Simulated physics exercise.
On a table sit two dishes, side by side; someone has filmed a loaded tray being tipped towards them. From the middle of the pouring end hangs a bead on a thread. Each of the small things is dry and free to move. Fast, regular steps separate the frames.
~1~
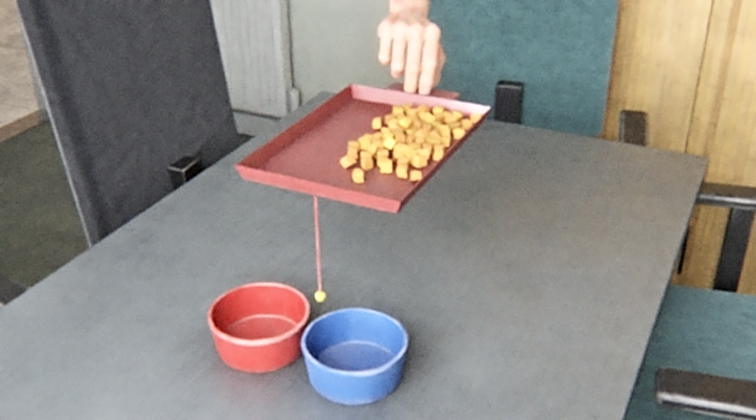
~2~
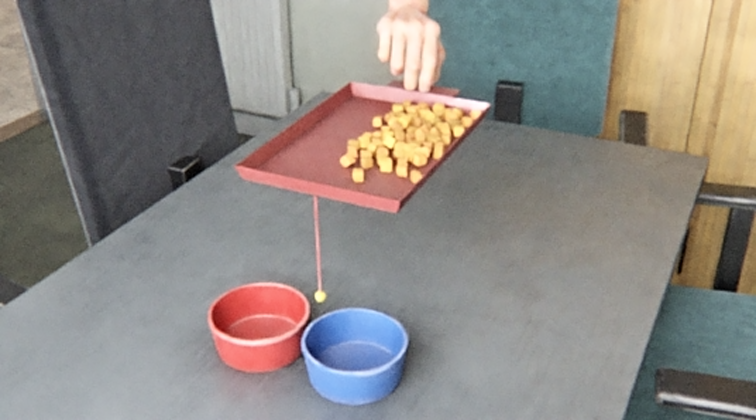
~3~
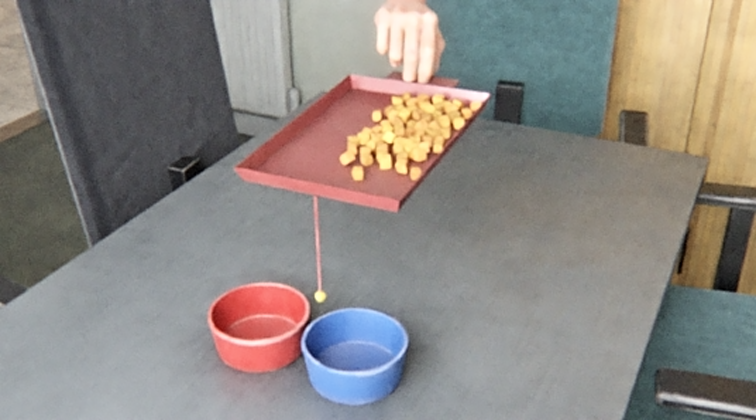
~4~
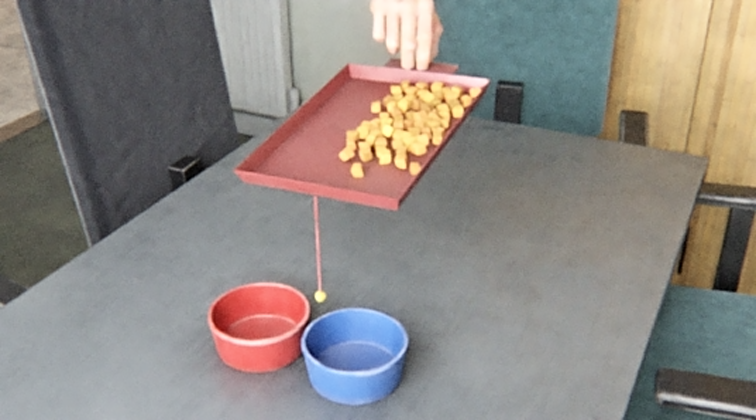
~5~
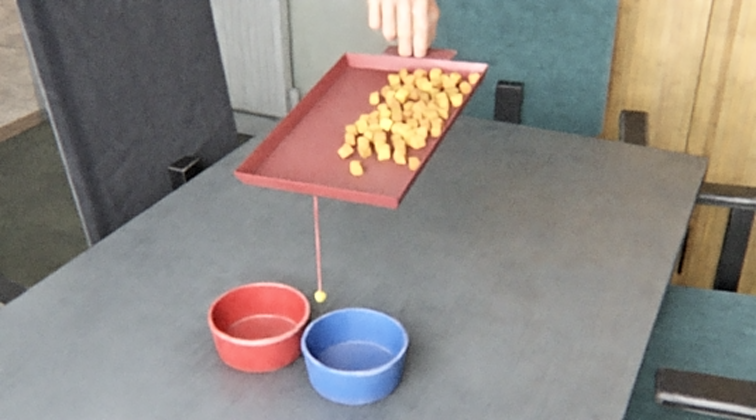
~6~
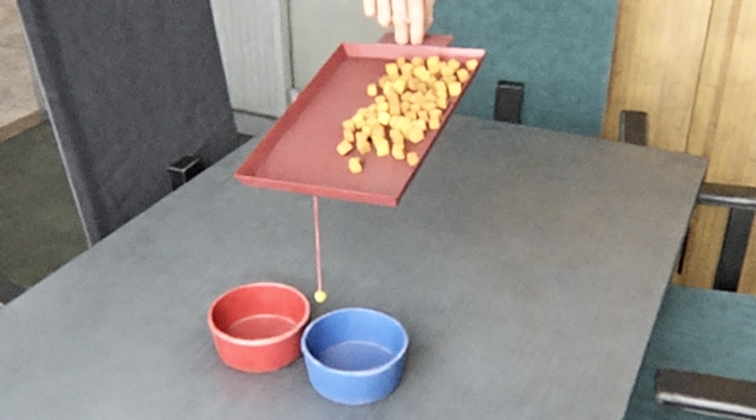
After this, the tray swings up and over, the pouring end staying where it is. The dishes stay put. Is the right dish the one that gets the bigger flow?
No, the left one.
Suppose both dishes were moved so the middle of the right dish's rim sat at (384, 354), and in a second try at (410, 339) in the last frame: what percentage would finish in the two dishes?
Roughly 40 %, then roughly 30 %.
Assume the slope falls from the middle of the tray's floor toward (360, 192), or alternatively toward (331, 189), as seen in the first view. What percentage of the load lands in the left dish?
In order: About 0, then 20 percent.
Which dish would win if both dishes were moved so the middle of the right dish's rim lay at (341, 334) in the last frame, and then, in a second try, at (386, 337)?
On the first go the left-side one comes out on top, and on the second go the left-side one.
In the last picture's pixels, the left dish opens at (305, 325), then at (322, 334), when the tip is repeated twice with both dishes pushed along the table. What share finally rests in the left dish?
30 %, then 20 %.
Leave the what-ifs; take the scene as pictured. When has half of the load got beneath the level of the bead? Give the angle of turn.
That would be about 105 degrees from level.
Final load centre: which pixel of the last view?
The centre comes to rest close to (251, 338).
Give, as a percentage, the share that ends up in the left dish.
That share works out at some 60 %.
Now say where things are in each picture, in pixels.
The first picture shows corners of the pouring end at (242, 164) and (397, 198), level; middle of the load at (410, 141), croutons; left dish at (233, 352); right dish at (331, 383); bead on its thread at (320, 296).
The second picture shows corners of the pouring end at (242, 165) and (397, 198), level; middle of the load at (410, 139).
The third picture shows corners of the pouring end at (242, 166) and (396, 197), tipped barely, lowest at the left corner; middle of the load at (410, 133).
The fourth picture shows corners of the pouring end at (241, 168) and (395, 196), tipped a little, lowest at the left corner; middle of the load at (409, 124).
The fifth picture shows corners of the pouring end at (241, 170) and (394, 194), tipped a little, lowest at the left corner; middle of the load at (408, 116).
The sixth picture shows corners of the pouring end at (240, 172) and (393, 193), tipped clearly, lowest at the left corner; middle of the load at (406, 108); left dish at (233, 352); right dish at (331, 383).
Soon after the last picture, tray tipped steeply; most on the tray; a small part in the air.
A little later, tray tipped right over; about two thirds on the tray; a stray few in the right dish; a small part in the left dish; a small part outside both; a small part in the air.
Later still, tray tipped past a quarter turn; a small part in the right dish; about two thirds in the left dish; about a third outside both.
At rest, tray tipped past a quarter turn; a small part in the right dish; about two thirds in the left dish; about a third outside both.
